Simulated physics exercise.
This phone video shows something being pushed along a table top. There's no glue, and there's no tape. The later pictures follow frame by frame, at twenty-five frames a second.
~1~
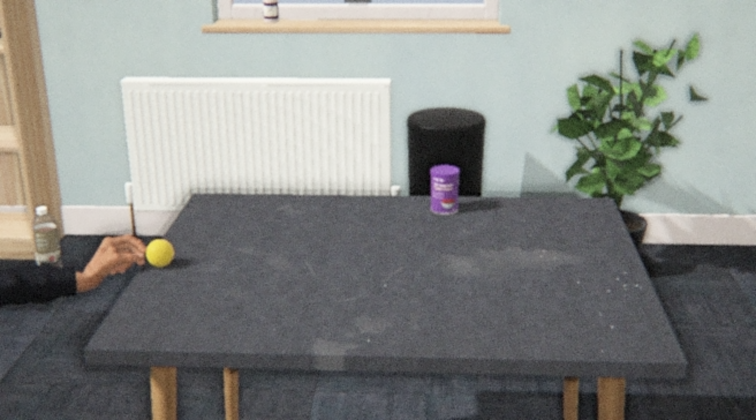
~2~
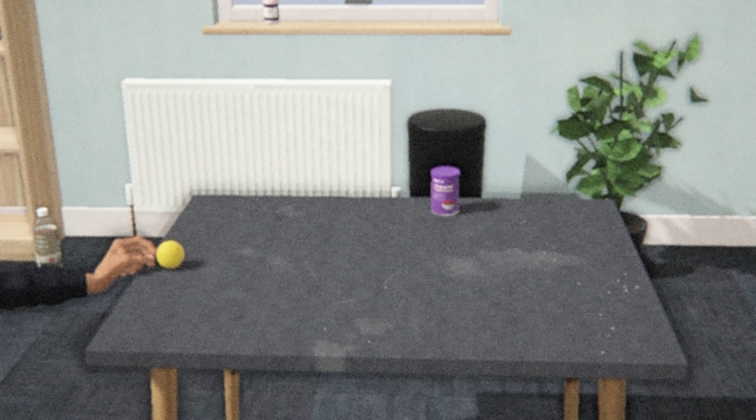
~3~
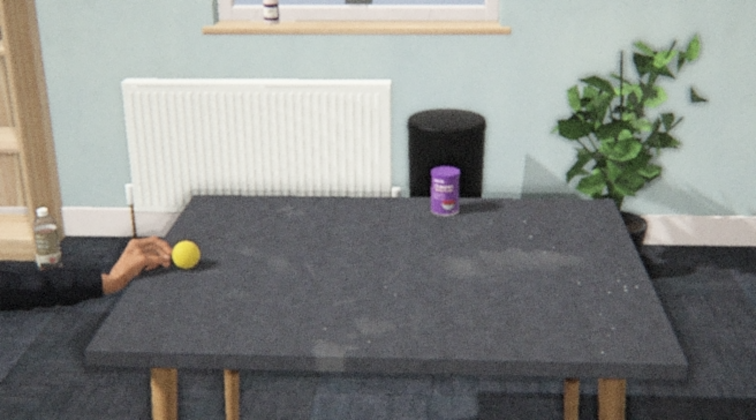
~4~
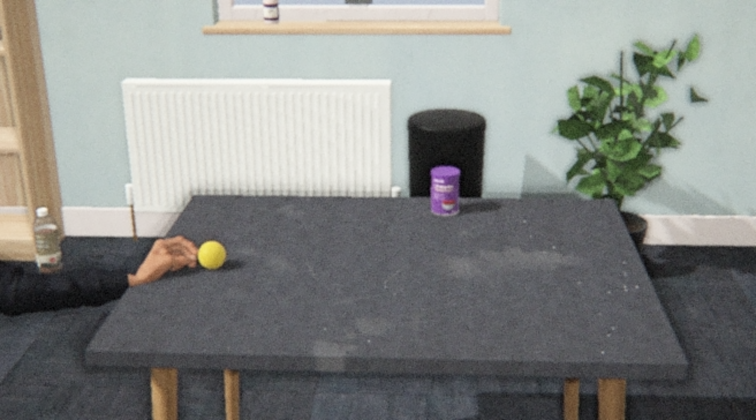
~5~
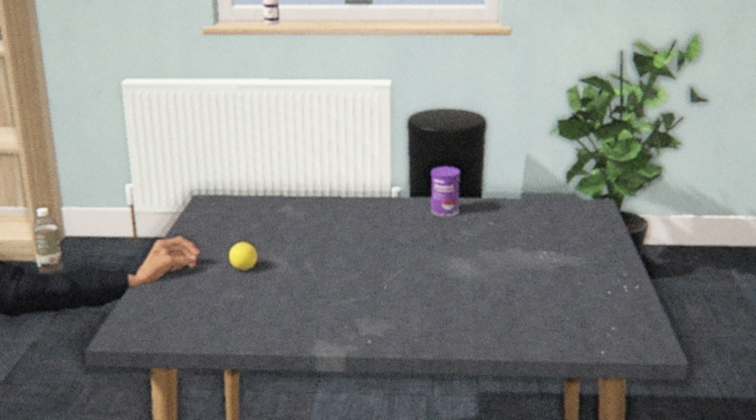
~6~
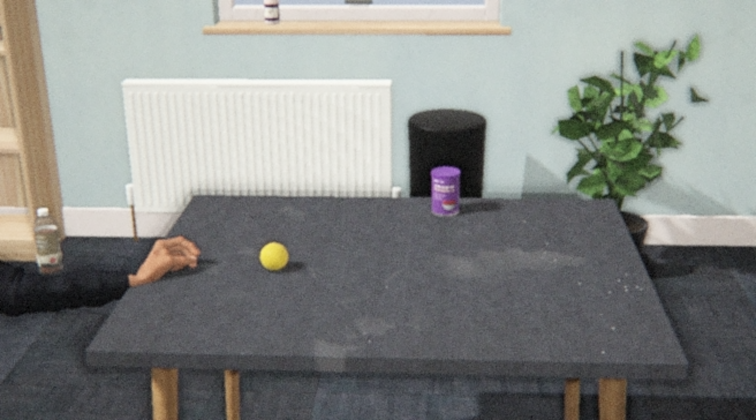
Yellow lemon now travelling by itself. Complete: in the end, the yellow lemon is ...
... off the table.
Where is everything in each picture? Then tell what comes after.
The first picture shows under the hand; yellow lemon (160, 253).
The second picture shows under the hand; yellow lemon (170, 255).
The third picture shows under the hand; yellow lemon (186, 255).
The fourth picture shows yellow lemon (212, 255).
The fifth picture shows yellow lemon (243, 256) shifted about its own width.
The sixth picture shows yellow lemon (275, 257) shifted well along.
Then, 0.40 s on from there, yellow lemon shifted well along near (576, 261).
Then, 0.80 s on from there, yellow lemon now off the table.
In the end, off the table, yellow lemon.
